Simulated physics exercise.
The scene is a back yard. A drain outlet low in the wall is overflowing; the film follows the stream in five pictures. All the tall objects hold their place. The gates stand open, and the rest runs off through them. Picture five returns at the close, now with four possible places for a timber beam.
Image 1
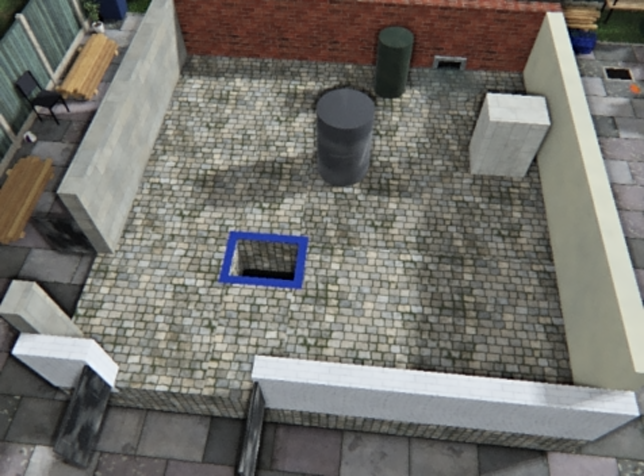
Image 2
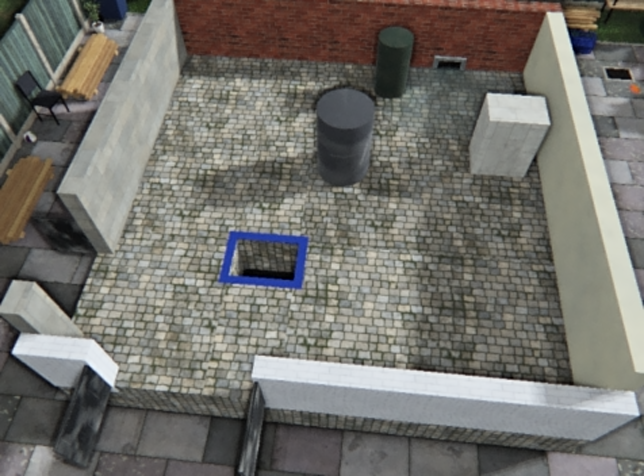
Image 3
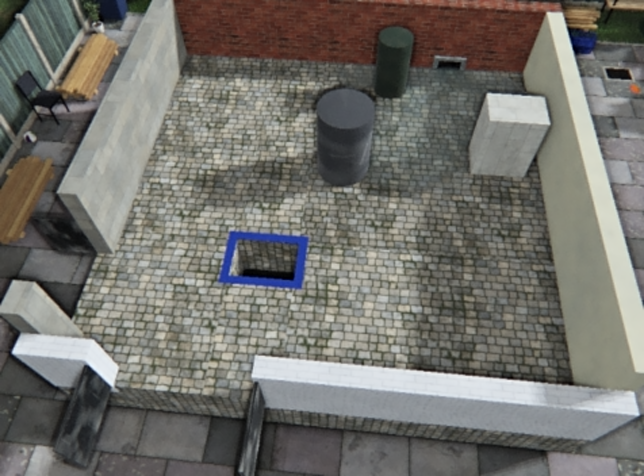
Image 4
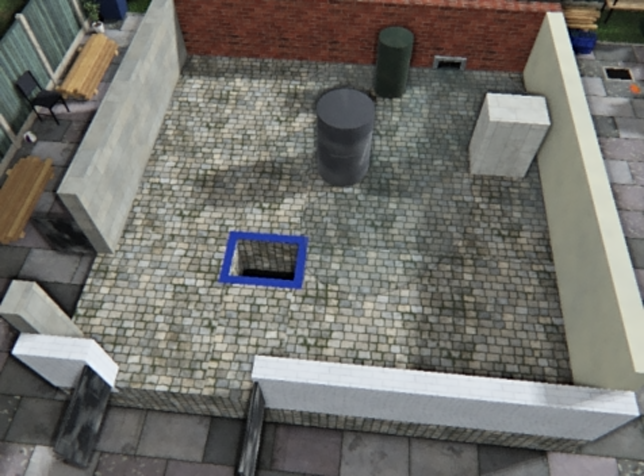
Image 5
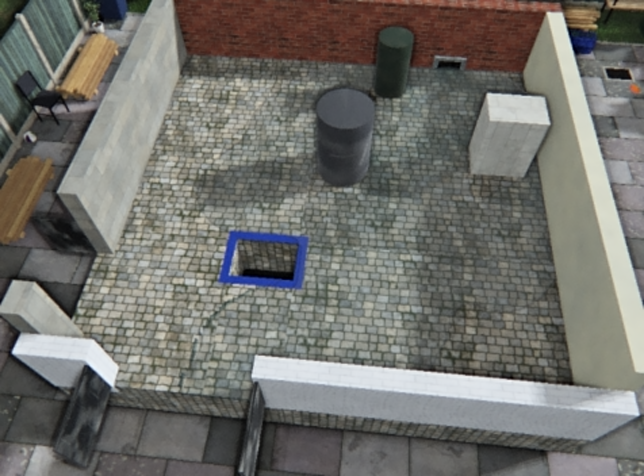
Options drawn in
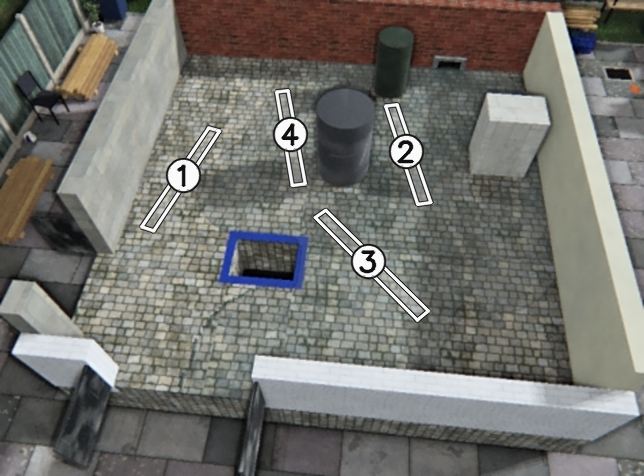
Shallow water spreads faintly from the small opening in the brick back wall across a cobbled yard, passing the dark drum and reaching the blue-edged gully toward the front, while the drums, pale block and walls stay still.
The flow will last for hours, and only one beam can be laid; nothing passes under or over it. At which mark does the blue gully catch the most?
4 beats the others.
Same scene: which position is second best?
That is position 1.
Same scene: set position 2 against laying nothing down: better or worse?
Worse.
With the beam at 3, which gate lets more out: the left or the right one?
More leaves on the right.
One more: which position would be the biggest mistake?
2.
In white, 1 from (147, 228) to (214, 129); 2 from (391, 105) to (424, 203); 3 from (320, 213) to (422, 315); 4 from (282, 91) to (298, 184).
For position 1, about 18 % of the stream goes into the blue gully, about 81 % out by the gates.
For position 2, about 2 % of the stream goes into the blue gully, about 98 % out by the gates.
For position 3, about 10 % of the stream goes into the blue gully, about 90 % out by the gates.
For position 4, about 25 % of the stream goes into the blue gully, about 74 % out by the gates.
